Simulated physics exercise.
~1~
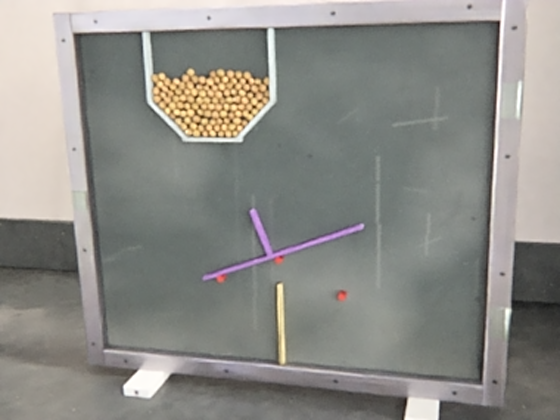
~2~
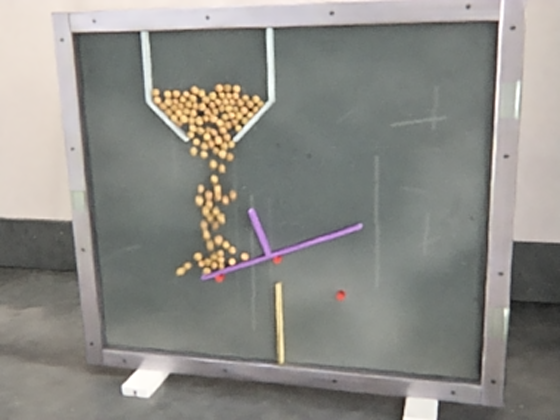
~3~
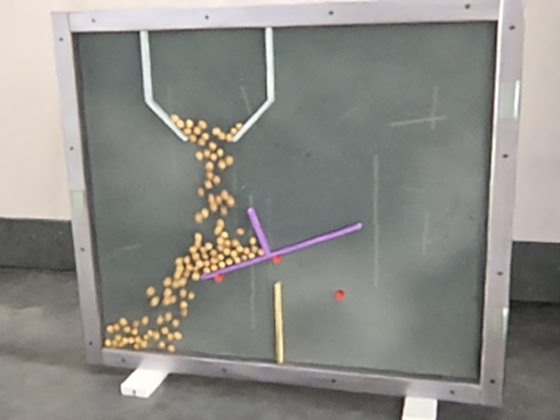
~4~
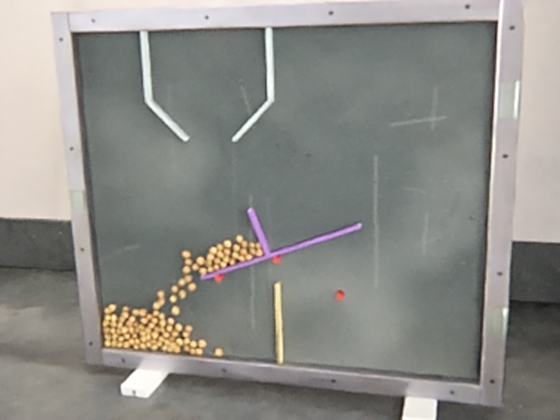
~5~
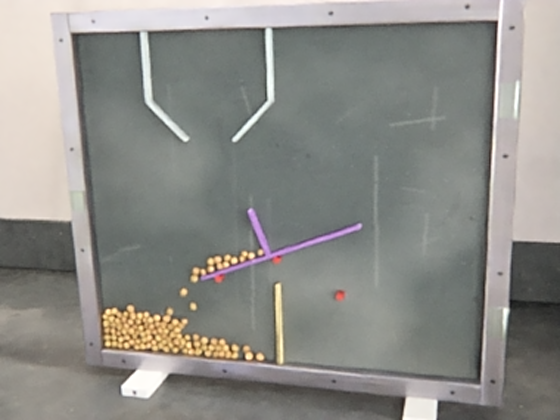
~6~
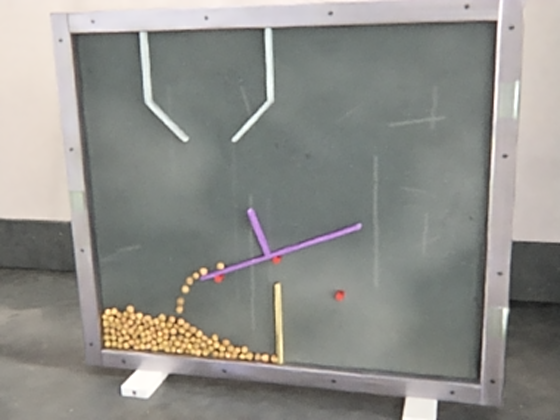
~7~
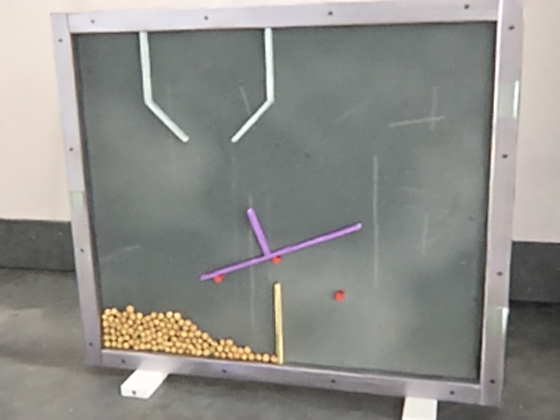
Plain wooden beads fill a pale hopper at the upper left of an upright, metal-framed dark panel, viewed from the front by a slightly swaying camera. Below sit a purple tilted tray with a short upright arm, three red pins and a yellow divider. The hopper's bottom opens and the beads pour onto the tray's lower left side, piling against the arm. They spill off the left end, heaping in the left bin as the hopper empties. The last beads trickle down, leaving the tray bare, still tilted left, and every bead resting left of the divider.
